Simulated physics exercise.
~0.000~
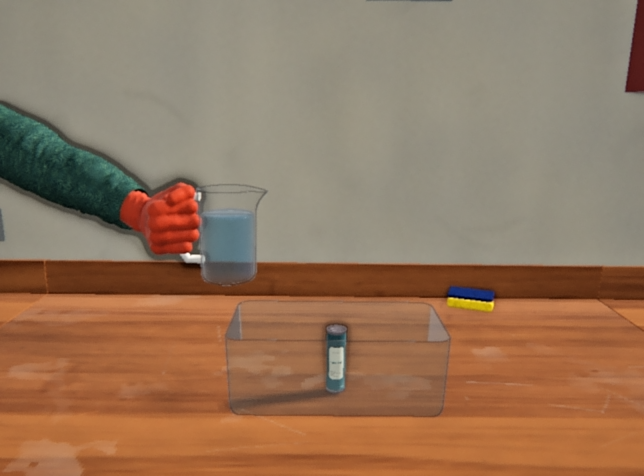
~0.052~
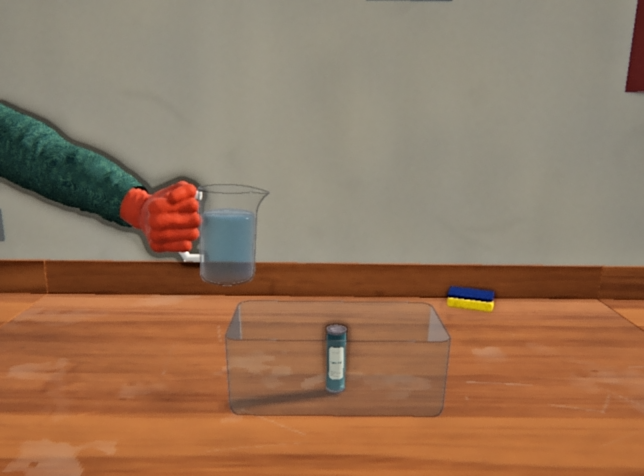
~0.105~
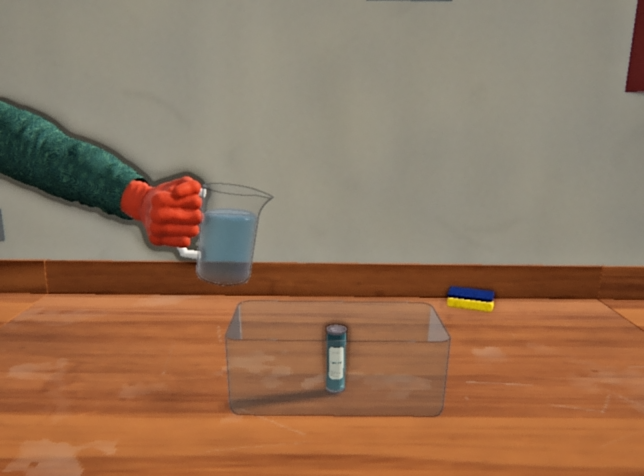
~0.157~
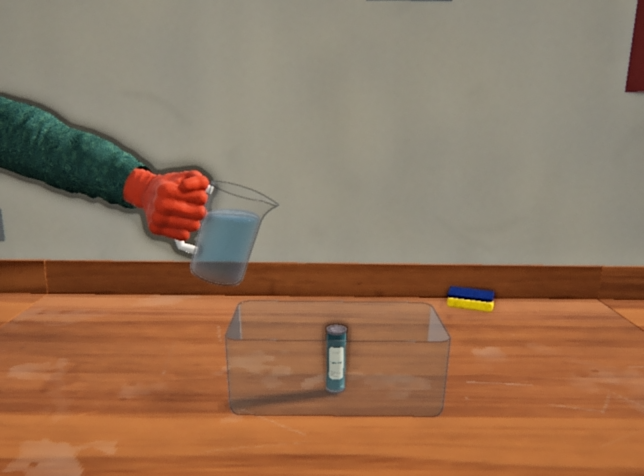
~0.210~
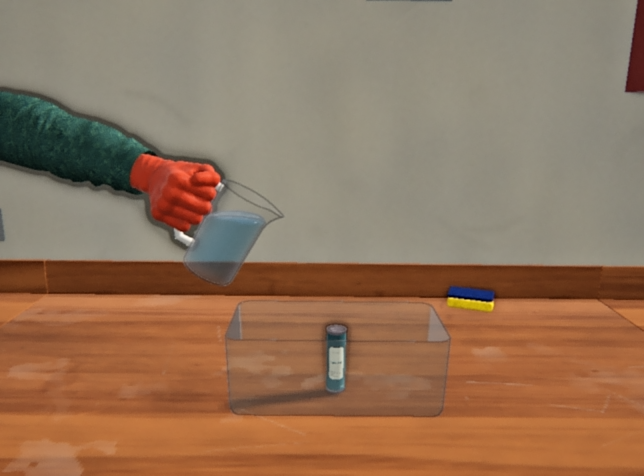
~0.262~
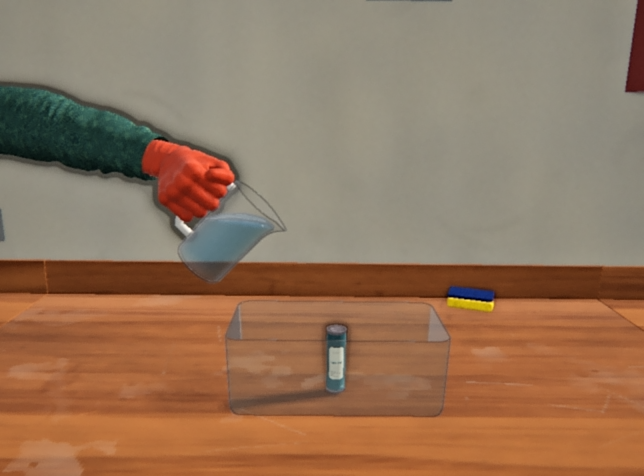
A red-gloved hand on a dark green sleeved arm, reaching in from the left, smoothly tilts a clear jug of blue water clockwise, slowly at first and then faster, its lip lowering rightward. Below and right sits a clear oblong basin holding a small dark teal labelled tin, with a blue-and-yellow sponge behind. The setting is a wooden worktop against a grey wall, seen front-on by a still camera.
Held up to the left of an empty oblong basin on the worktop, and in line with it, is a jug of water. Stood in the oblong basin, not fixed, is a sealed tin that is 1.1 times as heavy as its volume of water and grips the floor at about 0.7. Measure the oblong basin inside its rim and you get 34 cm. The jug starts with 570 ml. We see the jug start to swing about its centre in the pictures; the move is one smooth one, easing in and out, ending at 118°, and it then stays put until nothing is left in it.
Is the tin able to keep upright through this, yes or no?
Yes, it remains upright.
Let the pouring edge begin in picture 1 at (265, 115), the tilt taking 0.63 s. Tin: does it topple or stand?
After that, the tin overturns.
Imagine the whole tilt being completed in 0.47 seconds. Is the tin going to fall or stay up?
After the tilt, the tin is still standing.
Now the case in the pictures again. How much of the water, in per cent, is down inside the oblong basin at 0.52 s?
Roughly 14 percent.
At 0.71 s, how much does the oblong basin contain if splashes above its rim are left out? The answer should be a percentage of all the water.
Value: Approx. 74 %.
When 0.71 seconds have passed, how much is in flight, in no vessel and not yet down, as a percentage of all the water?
About 16 percent.
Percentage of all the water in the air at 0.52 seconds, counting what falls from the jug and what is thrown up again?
My guess is roughly 24 %.
Then, 0.52 s in, the tilt is 110° and 62 per cent is still to pour; the tin stands where it began.
Then, 0.71 s in, the tilt is 118° and 11 per cent is still to pour; the tin stands where it began.
Then, 0.91 s in, the tilt is 118° and 0 per cent is still to pour; the tin stands where it began.
Then, 1.13 s in, the tilt is 118° and 0 per cent is still to pour; the tin stands where it began.
Finally, the tin stands where it began.
